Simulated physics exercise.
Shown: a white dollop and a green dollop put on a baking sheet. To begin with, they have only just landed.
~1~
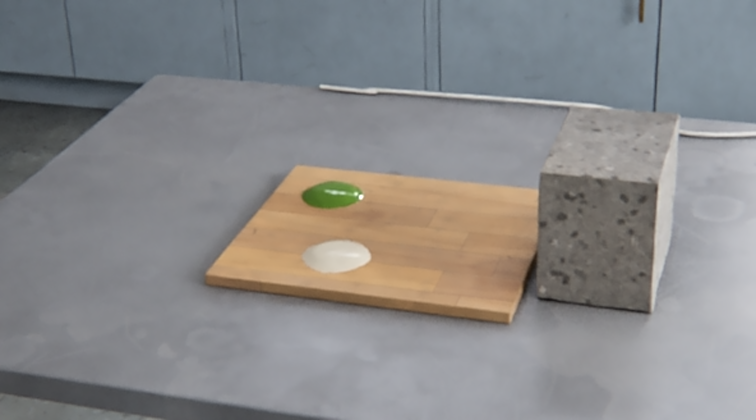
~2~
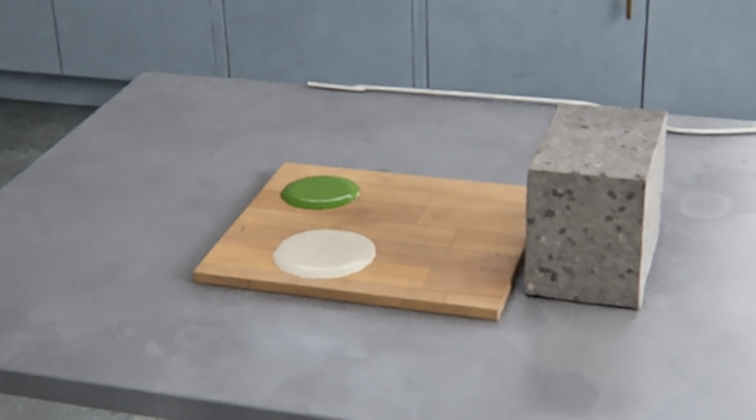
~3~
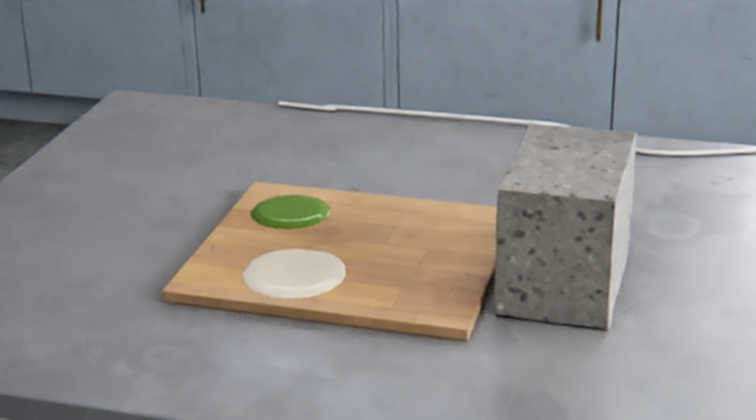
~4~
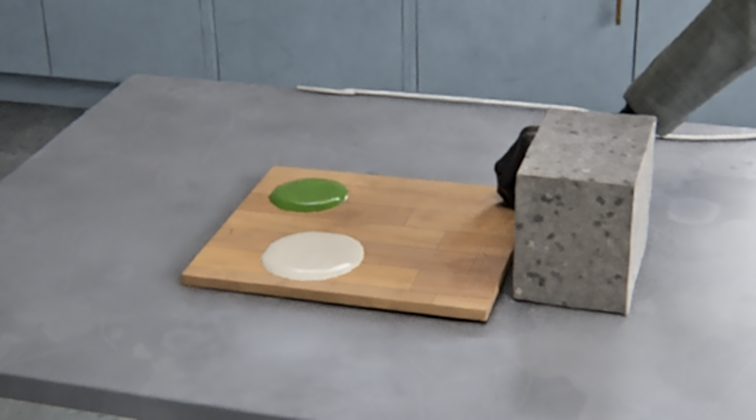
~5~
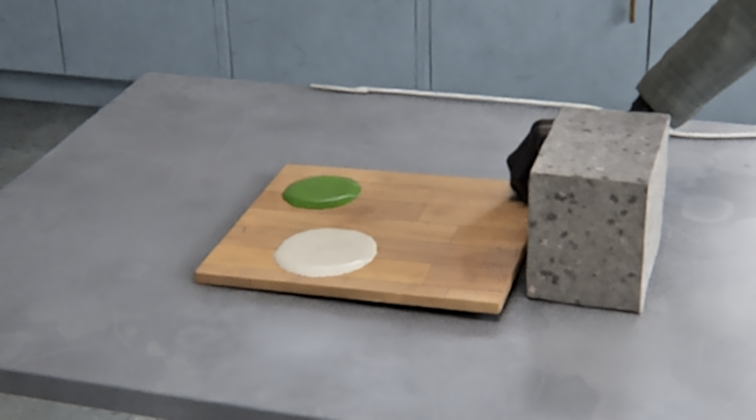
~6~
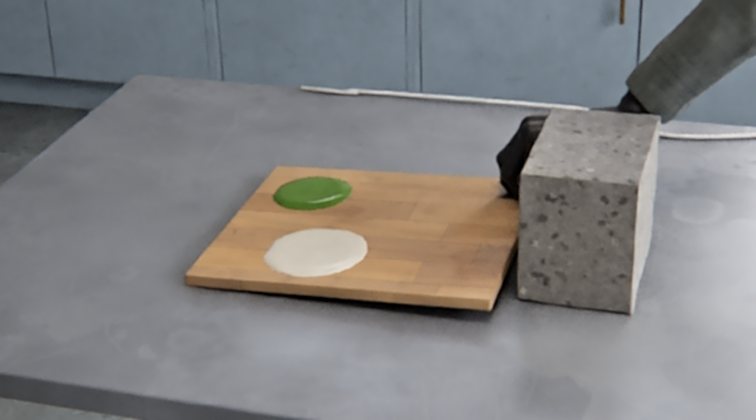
White and green dollops spread on a wooden board before a gloved hand slightly raises its right end.
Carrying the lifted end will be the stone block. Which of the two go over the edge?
Result: The white dollop leaves the surface; the green dollop leaves the surface.
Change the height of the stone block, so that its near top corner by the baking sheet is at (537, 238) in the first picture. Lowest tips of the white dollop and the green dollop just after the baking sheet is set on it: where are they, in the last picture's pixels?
Tips, last view: First approx. (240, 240), second approx. (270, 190).
Shortly, slope about 29°; the white dollop is dripping off the low end; the green dollop is dripping off the low end.
Then, the white dollop is dripping off the low end; the green dollop is dripping off the low end.
At the finish, slope about 29°; the white dollop is dripping off the low end; the green dollop is dripping off the low end.
